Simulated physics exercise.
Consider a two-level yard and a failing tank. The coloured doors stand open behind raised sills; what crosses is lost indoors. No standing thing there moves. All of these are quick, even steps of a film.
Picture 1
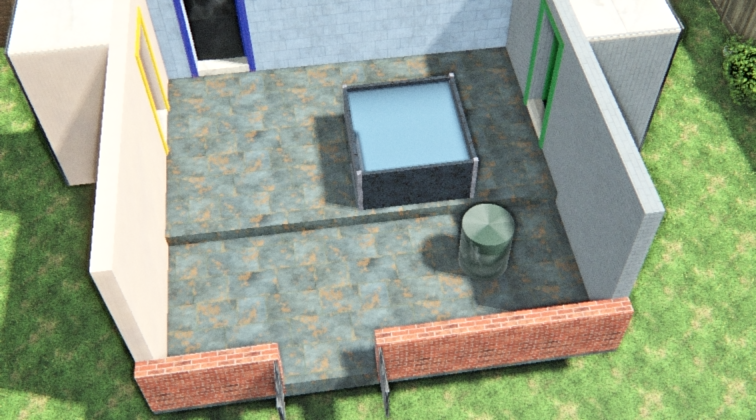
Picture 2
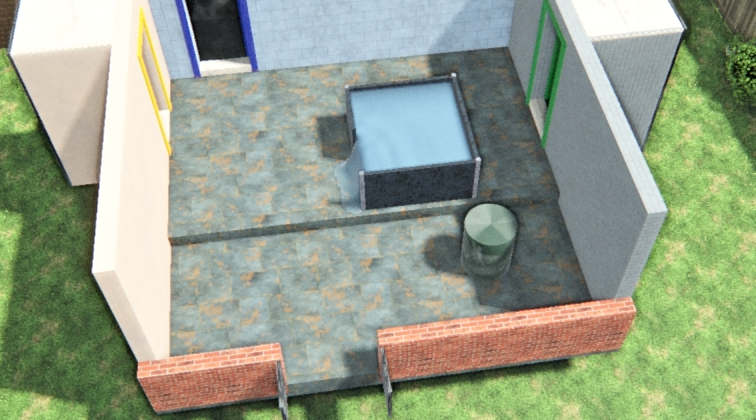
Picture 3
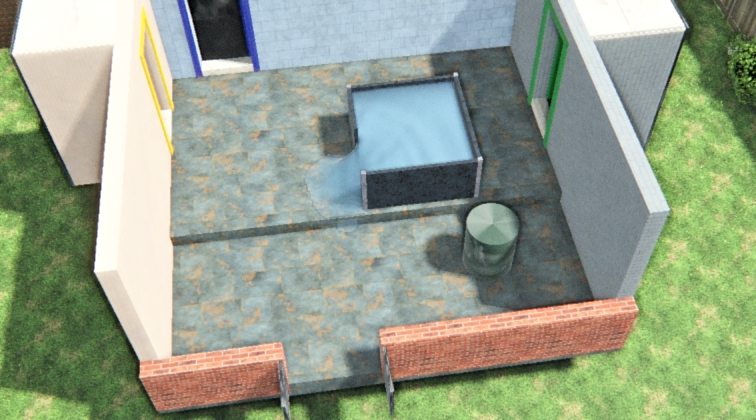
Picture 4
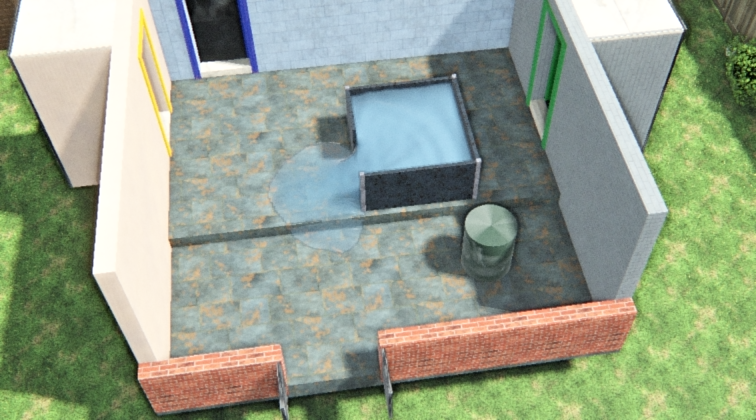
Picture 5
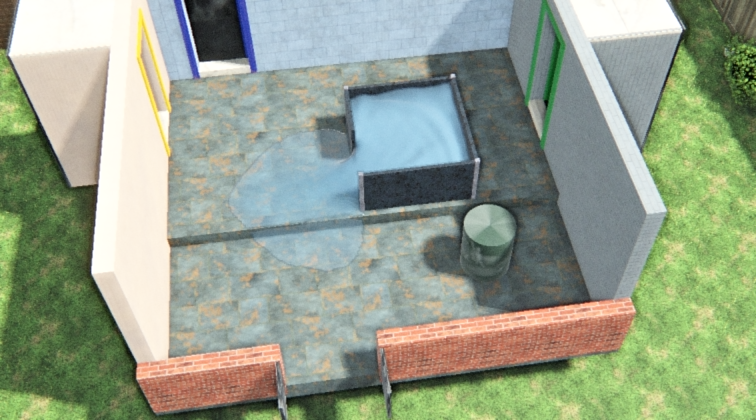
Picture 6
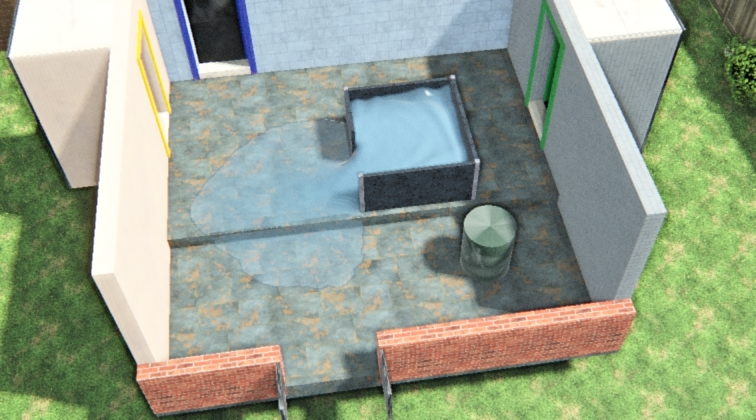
The clip opens on a walled, paved yard with a still, square tank of water on its upper level and a green cylinder below. Water pours from a gap on the tank's left side, then fans out leftward across the paving and over the step, spreading in a widening sheet onto the lower level.
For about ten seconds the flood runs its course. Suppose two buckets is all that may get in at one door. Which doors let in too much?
Result: The blue door never exceeds two buckets; the yellow door exceeds two buckets; the green door never exceeds two buckets.
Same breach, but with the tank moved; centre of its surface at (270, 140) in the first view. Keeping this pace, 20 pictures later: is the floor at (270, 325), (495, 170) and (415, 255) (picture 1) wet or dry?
In order, the three spots end up waterlogged, untouched and waterlogged.
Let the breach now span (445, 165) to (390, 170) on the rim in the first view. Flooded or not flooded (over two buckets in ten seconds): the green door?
I reckon the green door doesn't reach it.
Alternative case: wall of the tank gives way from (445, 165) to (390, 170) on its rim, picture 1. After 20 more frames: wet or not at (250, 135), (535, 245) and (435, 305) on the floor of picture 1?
So that's left bare for the first, waterlogged for the second and waterlogged for the third.
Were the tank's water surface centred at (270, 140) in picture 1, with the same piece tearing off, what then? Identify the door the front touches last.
It's the door marked green.
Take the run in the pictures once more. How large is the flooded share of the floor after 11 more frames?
I make it 40 per cent.
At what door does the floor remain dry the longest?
The door marked green.
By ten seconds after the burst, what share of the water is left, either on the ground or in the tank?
That comes to around 88 in a hundred.
A moment on, water covers 35 % of the floor; the blue door not reached, the yellow door wet at the sill, nothing in, the green door not reached.
Next, water covers 40 % of the floor; the blue door wet at the sill, nothing in, the yellow door under two buckets in, the green door not reached.
Then, water covers 45 % of the floor; the blue door wet at the sill, nothing in, the yellow door over two buckets in, the green door not reached.
Later, water covers 85 % of the floor; the blue door under two buckets in, the yellow door over two buckets in, the green door not reached.
In the end, water covers 95 % of the floor; the blue door under two buckets in, the yellow door over two buckets in, the green door wet at the sill, nothing in.
